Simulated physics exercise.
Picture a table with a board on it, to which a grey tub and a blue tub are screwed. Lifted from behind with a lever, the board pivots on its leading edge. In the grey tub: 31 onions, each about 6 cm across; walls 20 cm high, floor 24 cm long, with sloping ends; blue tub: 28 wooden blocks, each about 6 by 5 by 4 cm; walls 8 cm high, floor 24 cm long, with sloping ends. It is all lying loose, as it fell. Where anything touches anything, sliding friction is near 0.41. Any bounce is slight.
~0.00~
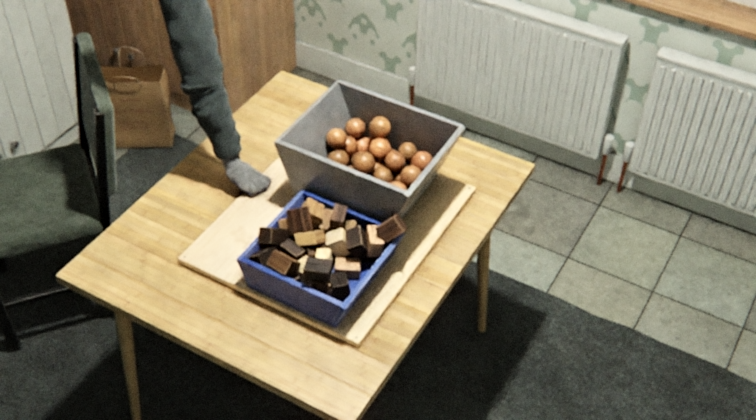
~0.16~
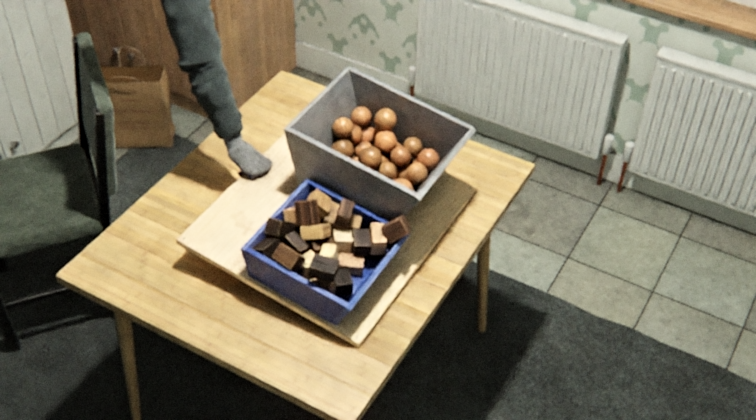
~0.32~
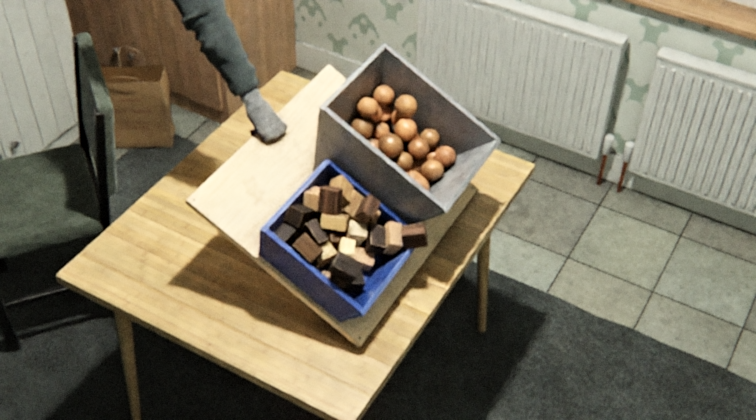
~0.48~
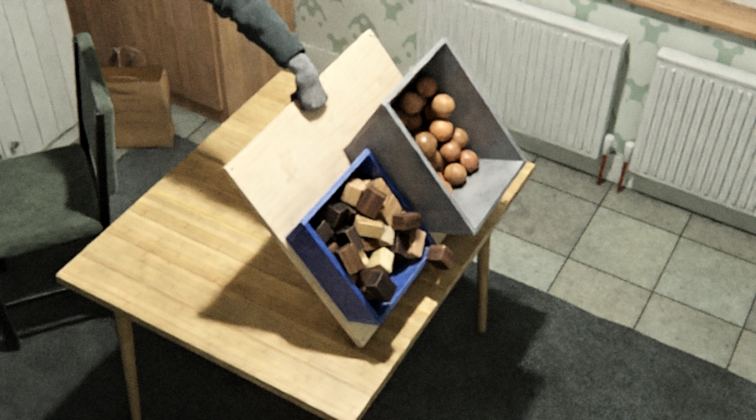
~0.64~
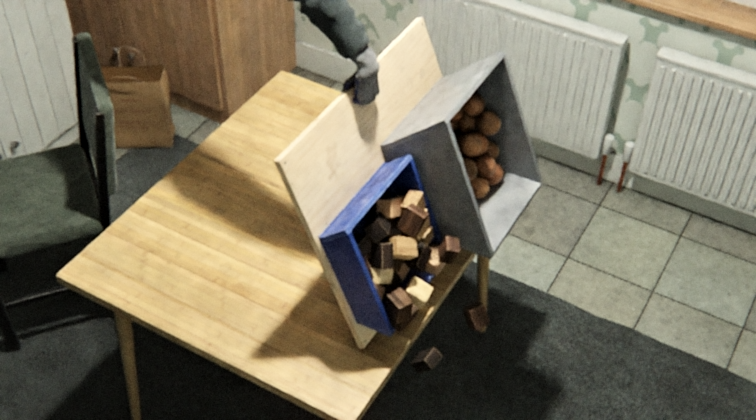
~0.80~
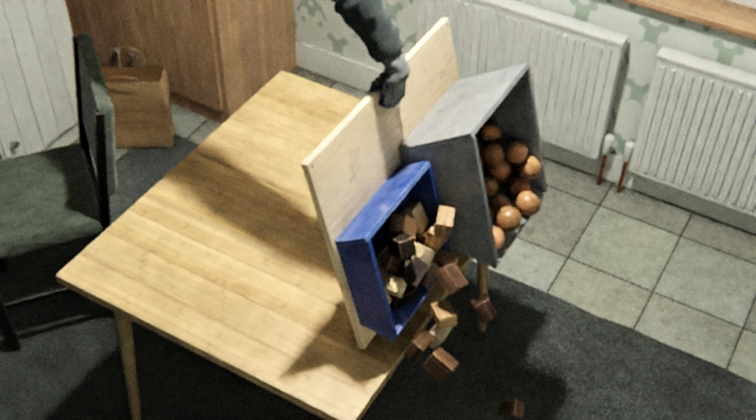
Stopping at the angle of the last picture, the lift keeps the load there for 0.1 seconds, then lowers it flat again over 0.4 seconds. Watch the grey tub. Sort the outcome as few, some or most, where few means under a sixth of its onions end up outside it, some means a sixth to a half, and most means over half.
Most.
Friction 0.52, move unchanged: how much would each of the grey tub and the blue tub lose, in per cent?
Grey tub 50, blue tub 60 per cent.
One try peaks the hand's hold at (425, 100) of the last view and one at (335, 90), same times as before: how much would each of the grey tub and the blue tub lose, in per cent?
The grey tub would lose 90 per cent in the first try and 10 per cent in the second, the blue tub 100 and then 30 per cent.
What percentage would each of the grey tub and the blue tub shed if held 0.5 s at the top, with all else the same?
Grey tub 80%, blue tub 70%.
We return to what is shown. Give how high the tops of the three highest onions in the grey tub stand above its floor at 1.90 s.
That is close to 7 centimetres.
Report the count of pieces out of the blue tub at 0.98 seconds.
The blue tub is at around 16.
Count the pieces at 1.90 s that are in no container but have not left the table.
Roughly 4 of them.
After 0.98 s, tilt 67°; grey tub 22 in, 9 out and blue tub 13 in, 15 out.
After 1.20 s, tilt 12°; grey tub 12 in, 19 out and blue tub 12 in, 16 out.
After 1.51 s, tilt 0°; grey tub 12 in, 19 out and blue tub 12 in, 16 out.
Final count (at 1.90 s), grey tub 12 in, 19 out and blue tub 12 in, 16 out. Asked share, 19 of 31, 61 per cent.
